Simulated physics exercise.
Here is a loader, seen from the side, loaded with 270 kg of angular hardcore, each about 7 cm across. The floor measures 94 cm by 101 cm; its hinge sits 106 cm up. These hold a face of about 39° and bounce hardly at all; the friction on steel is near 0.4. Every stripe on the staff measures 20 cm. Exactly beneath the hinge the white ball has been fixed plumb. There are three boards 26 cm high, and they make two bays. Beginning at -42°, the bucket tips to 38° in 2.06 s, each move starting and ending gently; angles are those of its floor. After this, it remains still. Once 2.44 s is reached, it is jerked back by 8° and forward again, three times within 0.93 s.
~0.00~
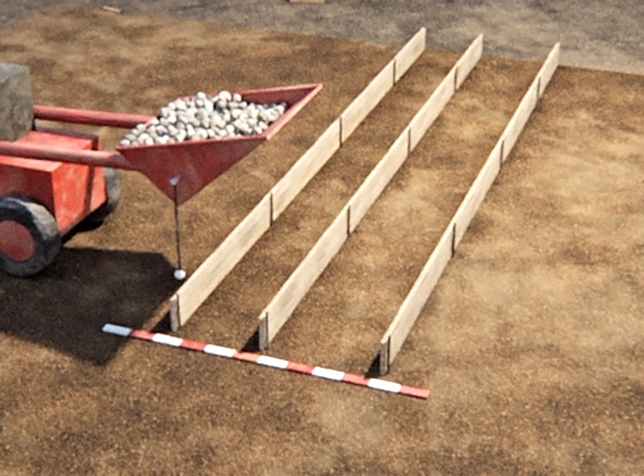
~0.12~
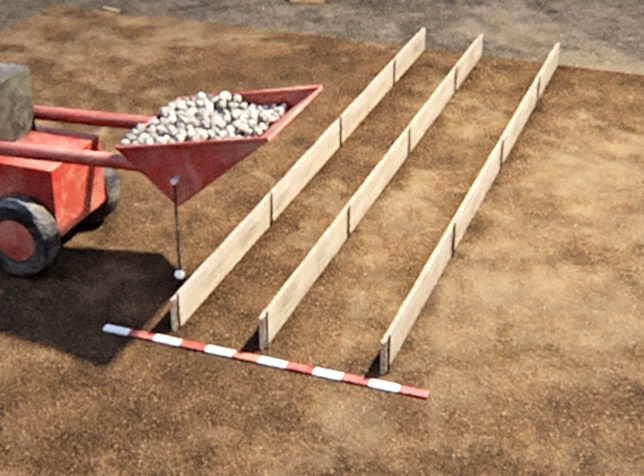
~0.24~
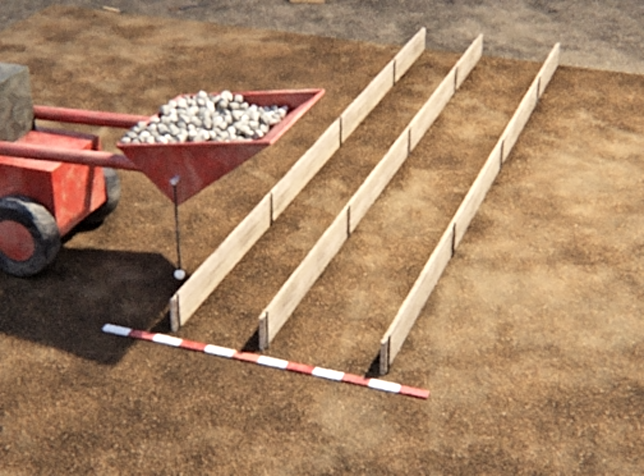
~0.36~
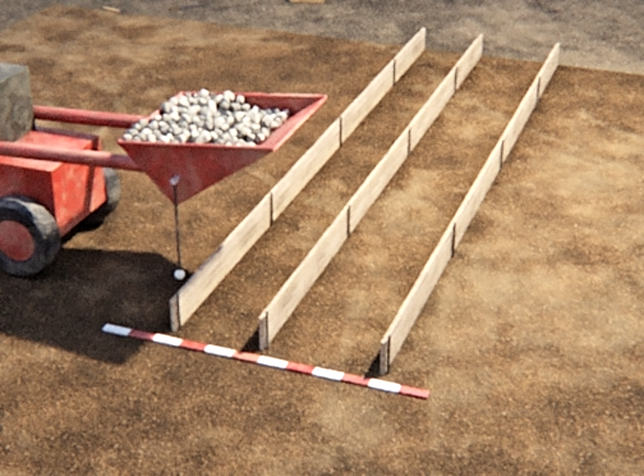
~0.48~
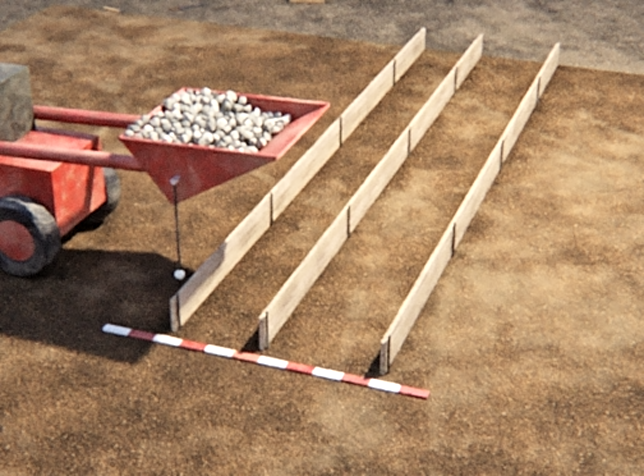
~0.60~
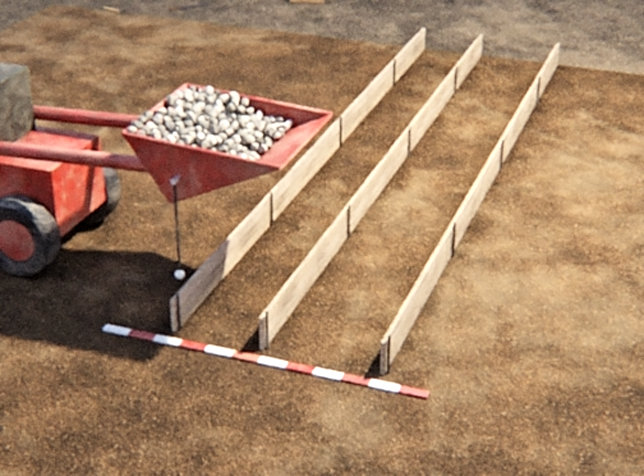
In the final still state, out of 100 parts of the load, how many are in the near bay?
Some 35 out of 100.
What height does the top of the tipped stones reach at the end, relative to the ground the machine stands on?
Roughly 30 cm above ground level.
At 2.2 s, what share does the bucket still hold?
Held: Approx. 45 %.
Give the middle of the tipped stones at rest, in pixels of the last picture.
Roughly at pixel (329, 292).
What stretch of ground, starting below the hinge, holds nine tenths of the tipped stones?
Roughly 140 cm.
After 1.5 s the floor is at 25°; 100 % in the bucket; the foremost stones are at (274, 204).
After 2.2 s the floor is at 38°; 46 % in the bucket, 33 % in the near bay, 21 % in the far bay; the foremost stones are at (349, 292).
After 3.8 s the floor is at 38°; 0 % in the bucket, 34 % in the near bay, 66 % in the far bay; the foremost stones are at (417, 294).
After 6.4 s the floor is at 38°; 0 % in the bucket, 34 % in the near bay, 66 % in the far bay; the foremost stones are at (417, 294).
